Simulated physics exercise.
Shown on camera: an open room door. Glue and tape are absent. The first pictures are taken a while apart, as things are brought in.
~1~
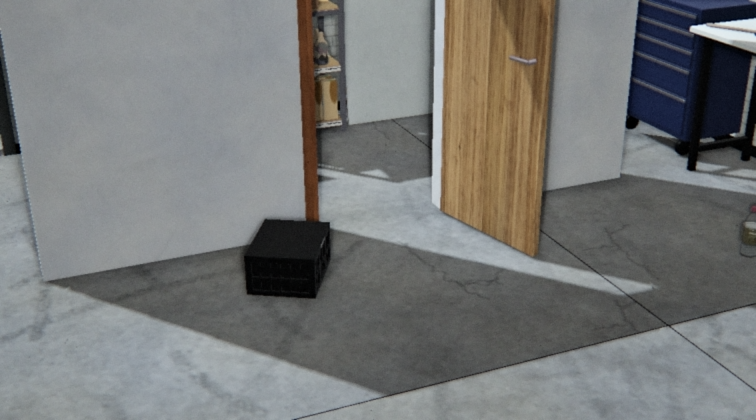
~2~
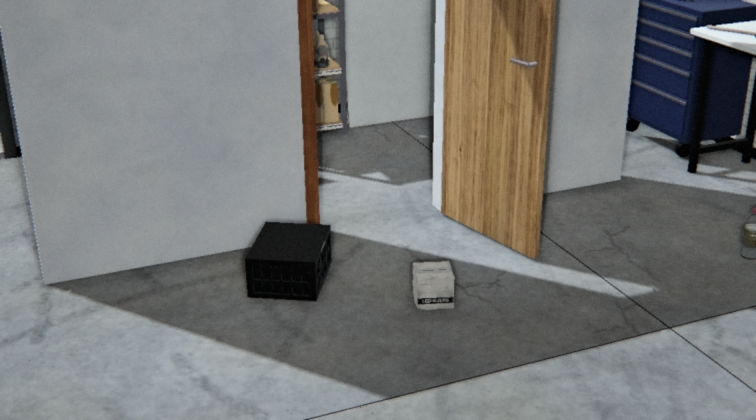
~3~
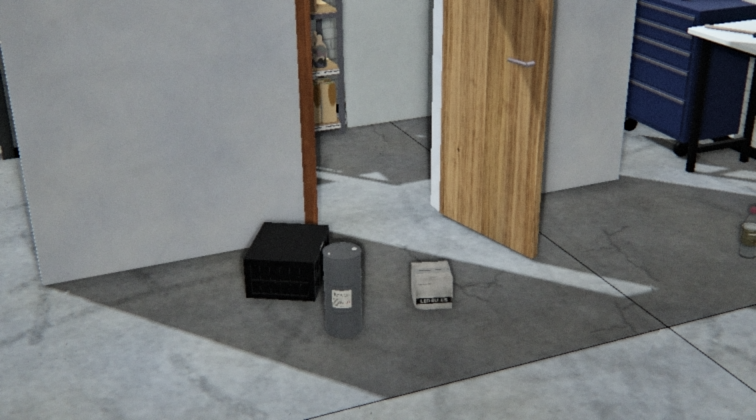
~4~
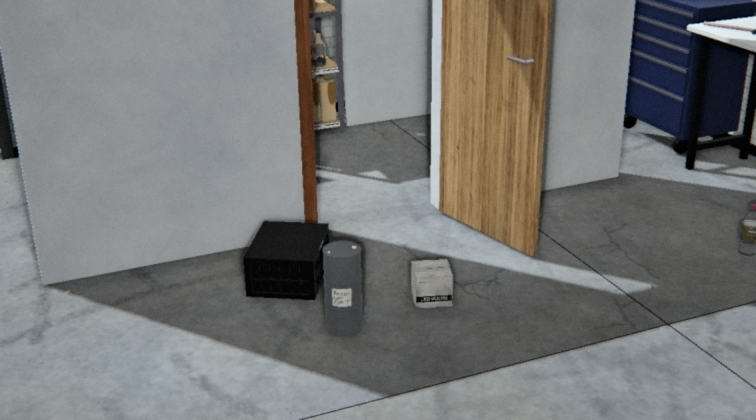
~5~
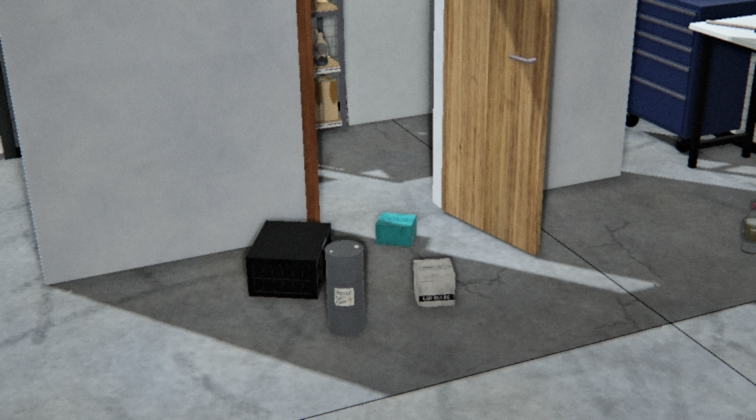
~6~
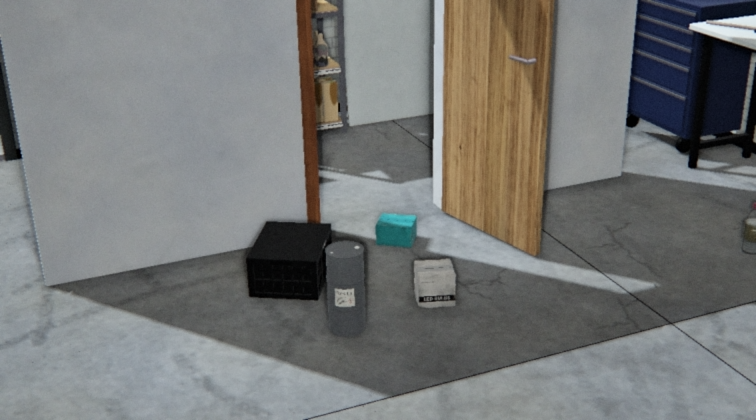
We see a wooden door standing wide open and still beside a black crate on the floor, as a white parcel, then a grey canister, and later a turquoise box appear nearby, with nothing seen carrying them.
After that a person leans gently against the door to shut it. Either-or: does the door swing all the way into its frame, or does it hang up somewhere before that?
The door finds its frame.
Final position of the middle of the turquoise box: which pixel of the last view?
Near (349, 204).
Then, 0.80 s later than the last frame, door at 73°.
Then, 1.30 s later than the last frame, door at 34°; turquoise box moved a little near (385, 226).
Then, 1.50 s later than the last frame, door at 18°; turquoise box moved about its own width near (369, 219).
Then, 1.70 s later than the last frame, door at 1°; turquoise box moved well along near (356, 211).
When it is over, door at 0°; moved from the start, turquoise box; the other 3 as before. End places, in pixels of the last picture, turquoise box near (349, 204).
